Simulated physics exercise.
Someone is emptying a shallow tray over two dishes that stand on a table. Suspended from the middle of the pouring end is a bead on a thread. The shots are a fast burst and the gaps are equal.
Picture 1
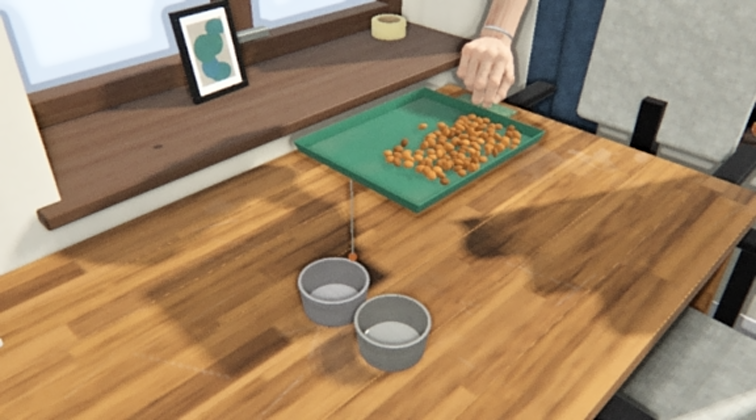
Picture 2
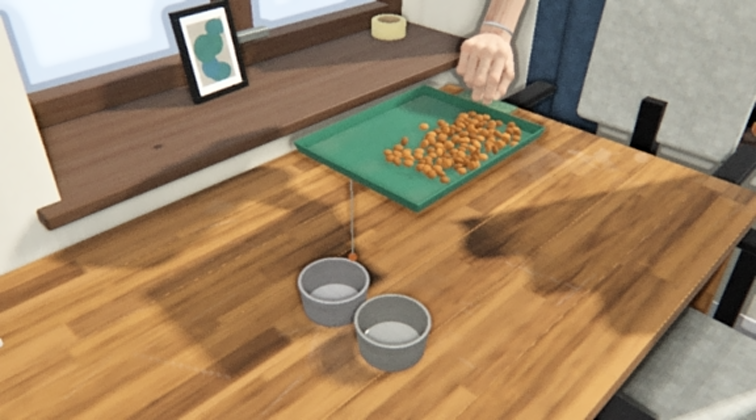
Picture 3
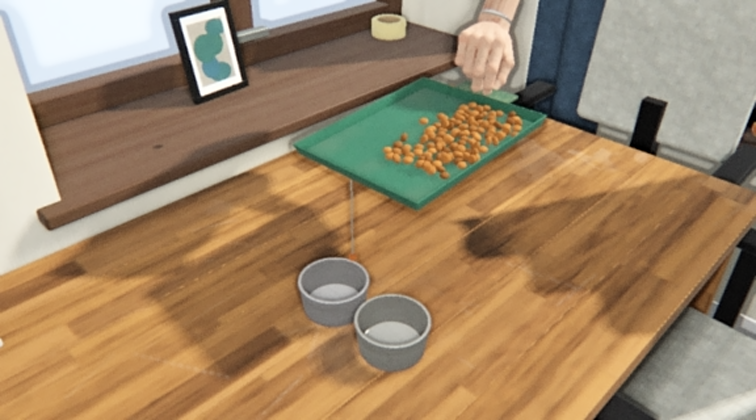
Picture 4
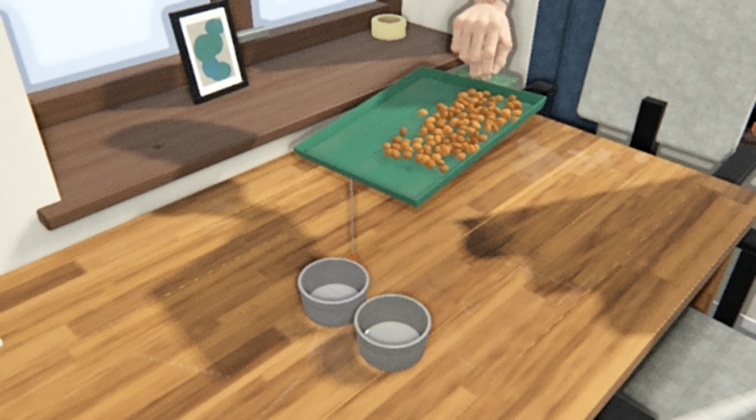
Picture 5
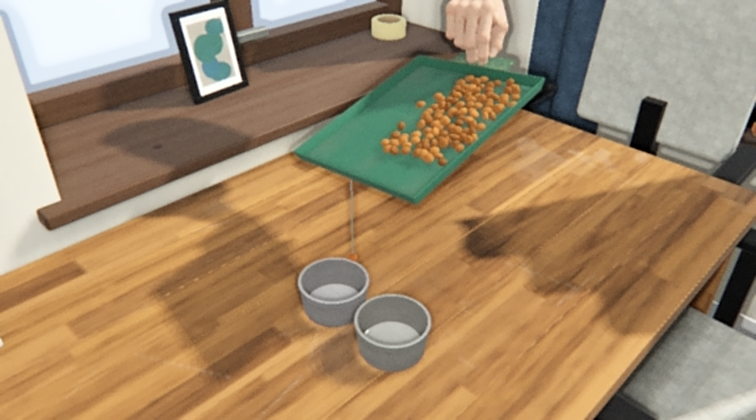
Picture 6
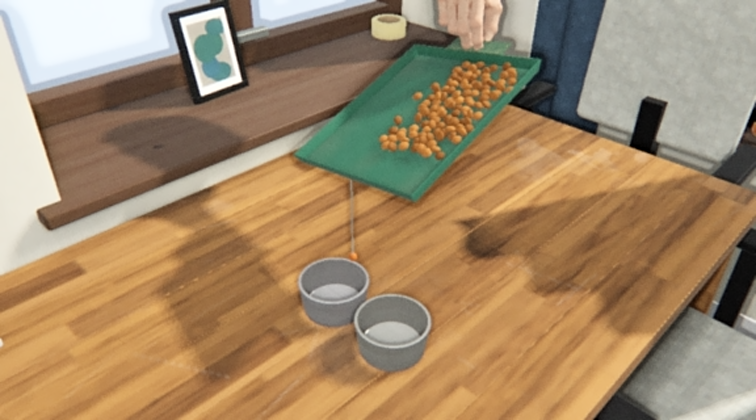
In this clip, a hand at the far end of a green tray holding small orange-brown pieces raises that end steadily, steepening the tray's slant above a wooden table, while two gray dishes below stay still.
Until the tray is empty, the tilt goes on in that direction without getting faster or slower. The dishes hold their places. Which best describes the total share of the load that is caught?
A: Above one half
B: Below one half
Below one half (B).
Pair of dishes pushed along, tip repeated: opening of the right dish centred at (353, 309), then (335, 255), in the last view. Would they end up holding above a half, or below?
Well, the minor share the first time and the minor share the second time.
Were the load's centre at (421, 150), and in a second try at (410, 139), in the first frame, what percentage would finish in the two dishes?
The first start yields 10 per cent, the second 10 per cent.
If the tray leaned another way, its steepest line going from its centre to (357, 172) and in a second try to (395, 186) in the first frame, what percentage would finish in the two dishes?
Case one near 40 %; case two near 70 %.
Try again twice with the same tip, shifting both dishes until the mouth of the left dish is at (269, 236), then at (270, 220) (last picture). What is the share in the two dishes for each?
Trial 1 about 60 %, trial 2 about 40 %.
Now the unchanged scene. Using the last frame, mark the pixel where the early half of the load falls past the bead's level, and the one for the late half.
I'd say around (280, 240) at first, then around (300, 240).
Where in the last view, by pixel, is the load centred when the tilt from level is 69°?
(323, 170).
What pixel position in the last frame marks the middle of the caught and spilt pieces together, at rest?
Last view, centre at rest - approx. (266, 276).
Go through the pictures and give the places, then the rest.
Corners of the pouring end (299, 141) and (418, 202), level; middle of the load (460, 143), bits of cat kibble; left dish (309, 307); right dish (367, 350); bead on its thread (353, 257), in the first picture.
Corners of the pouring end (299, 142) and (418, 202), level; middle of the load (460, 141), in the second picture.
Corners of the pouring end (298, 144) and (417, 200), tipped barely, lowest at the left corner; middle of the load (460, 134), in the third picture.
Corners of the pouring end (298, 147) and (415, 197), tipped a little, lowest at the left corner; middle of the load (459, 124), in the fourth picture.
Corners of the pouring end (298, 150) and (414, 194), tipped clearly, lowest at the left corner; middle of the load (457, 114), in the fifth picture.
Corners of the pouring end (298, 153) and (411, 192), tipped clearly, lowest at the left corner; middle of the load (452, 105); left dish (309, 307); right dish (367, 350), in the sixth picture.
Just after the last frame, tray tipped steeply; roughly two thirds on the tray; roughly a quarter in the air.
A moment on, tray tipped past a quarter turn; about a tenth in the left dish; the larger part outside both; just a few in the air.
Further on, tray tipped past a quarter turn; about a tenth in the left dish; the larger part outside both.
When it is over, tray tipped past a quarter turn; not one in the right dish; about a tenth in the left dish; the larger part outside both.
